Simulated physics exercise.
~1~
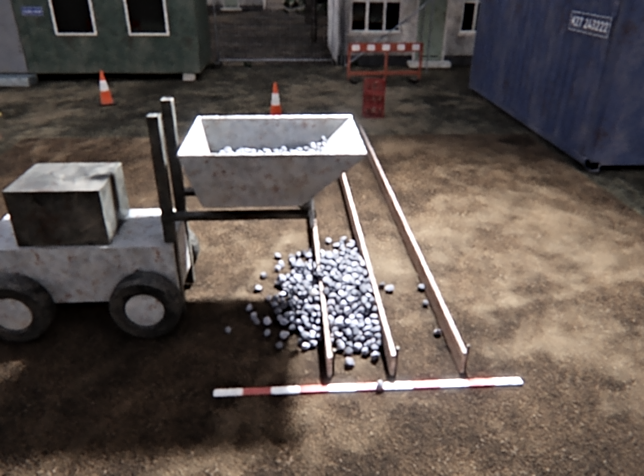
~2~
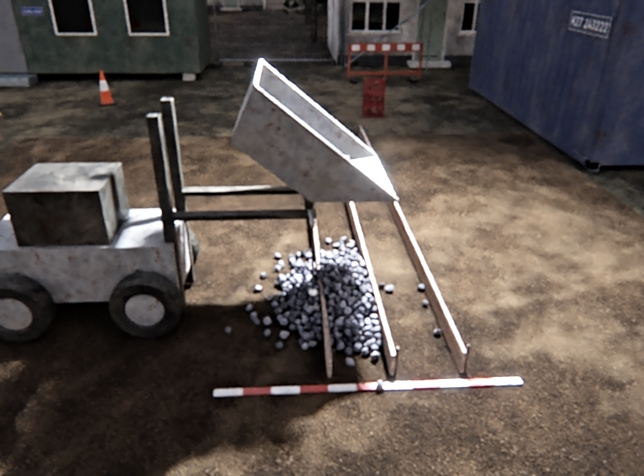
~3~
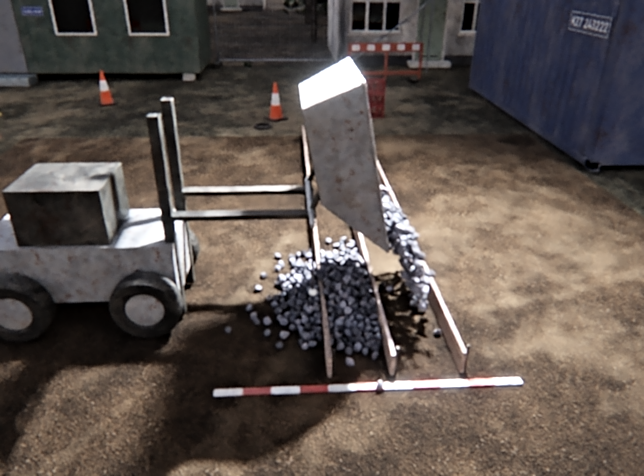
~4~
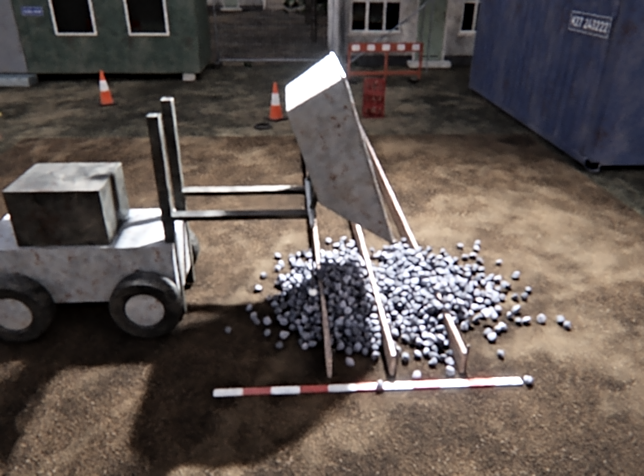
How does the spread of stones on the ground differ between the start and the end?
At the start the stones lie in a small heap around the left and middle planks. By the end they form a much wider spread that reaches to the right, past the last plank.
